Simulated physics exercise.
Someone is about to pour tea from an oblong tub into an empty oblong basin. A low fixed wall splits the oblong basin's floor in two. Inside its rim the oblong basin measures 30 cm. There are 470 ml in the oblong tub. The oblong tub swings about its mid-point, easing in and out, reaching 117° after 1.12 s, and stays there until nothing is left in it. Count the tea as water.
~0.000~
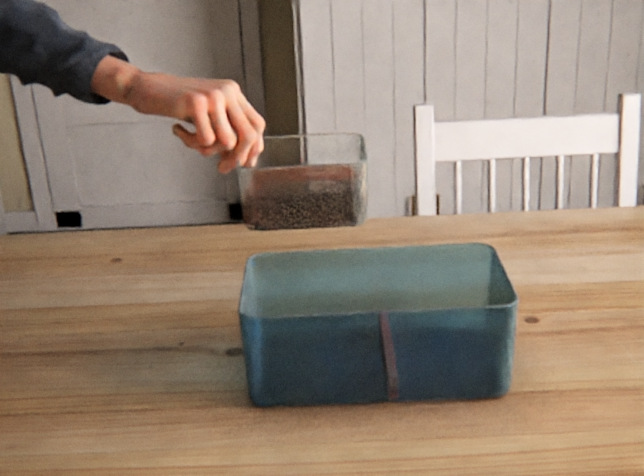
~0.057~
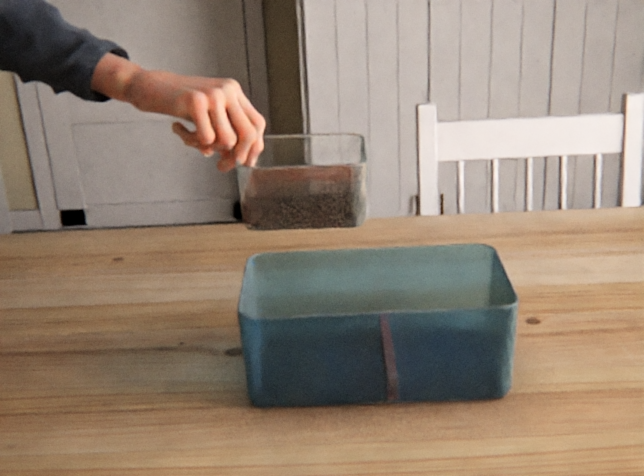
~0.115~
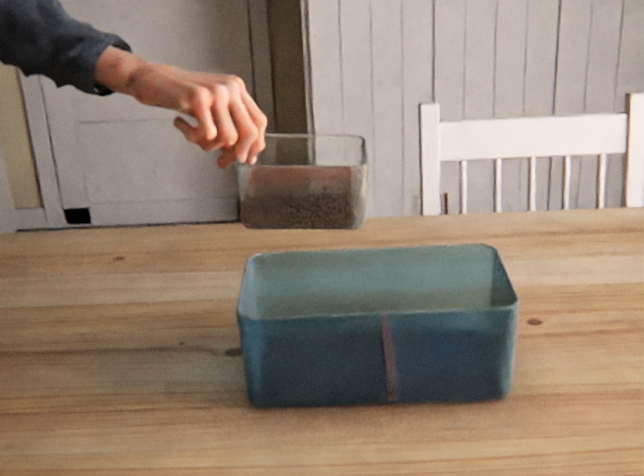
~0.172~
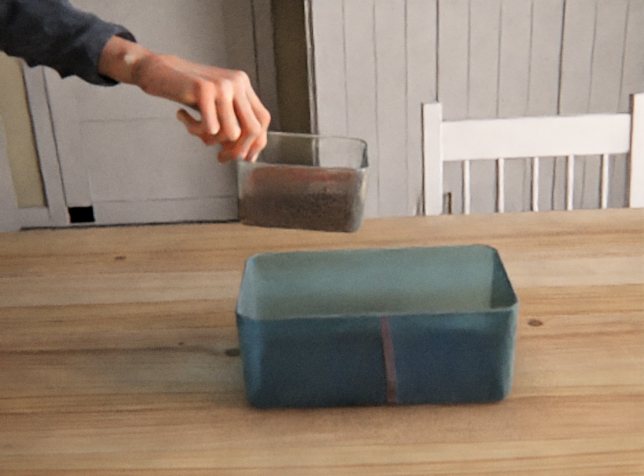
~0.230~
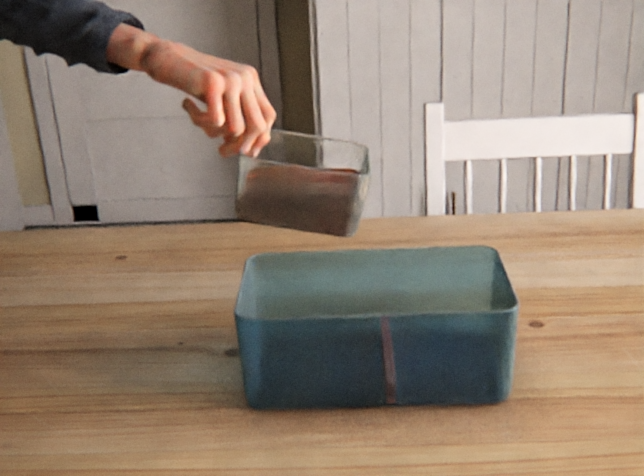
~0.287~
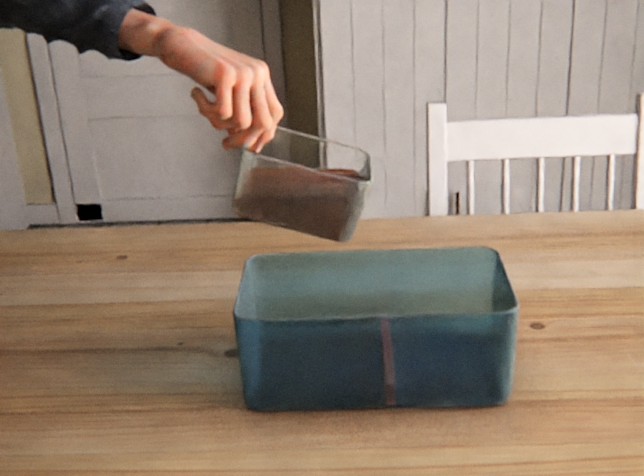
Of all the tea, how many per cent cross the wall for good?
Roughly 61 per cent is past the wall.
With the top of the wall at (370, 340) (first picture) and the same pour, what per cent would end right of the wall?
Then about 80 per cent.
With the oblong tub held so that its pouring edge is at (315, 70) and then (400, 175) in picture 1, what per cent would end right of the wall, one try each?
First 40, then 90 per cent.
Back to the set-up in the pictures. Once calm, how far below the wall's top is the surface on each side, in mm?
Left about 22 mm, right about 14 mm.
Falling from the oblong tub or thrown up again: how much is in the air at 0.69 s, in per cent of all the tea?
About 34 per cent.
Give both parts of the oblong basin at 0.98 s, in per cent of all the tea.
Some 26 per cent left and 60 right.
By 0.69 s the tilt is 79° and 47 per cent is still to pour, 0 is left of the wall and 19 right of it.
By 0.98 s the tilt is 113° and 6 per cent is still to pour, 26 is left of the wall and 60 right of it.
By 1.29 s the tilt is 117° and 0 per cent is still to pour, 39 is left of the wall and 61 right of it.
By 1.62 s the tilt is 117° and 0 per cent is still to pour, 38 is left of the wall and 61 right of it.
At rest 38 per cent lies left of the wall, 61 right of it and 1 outside.
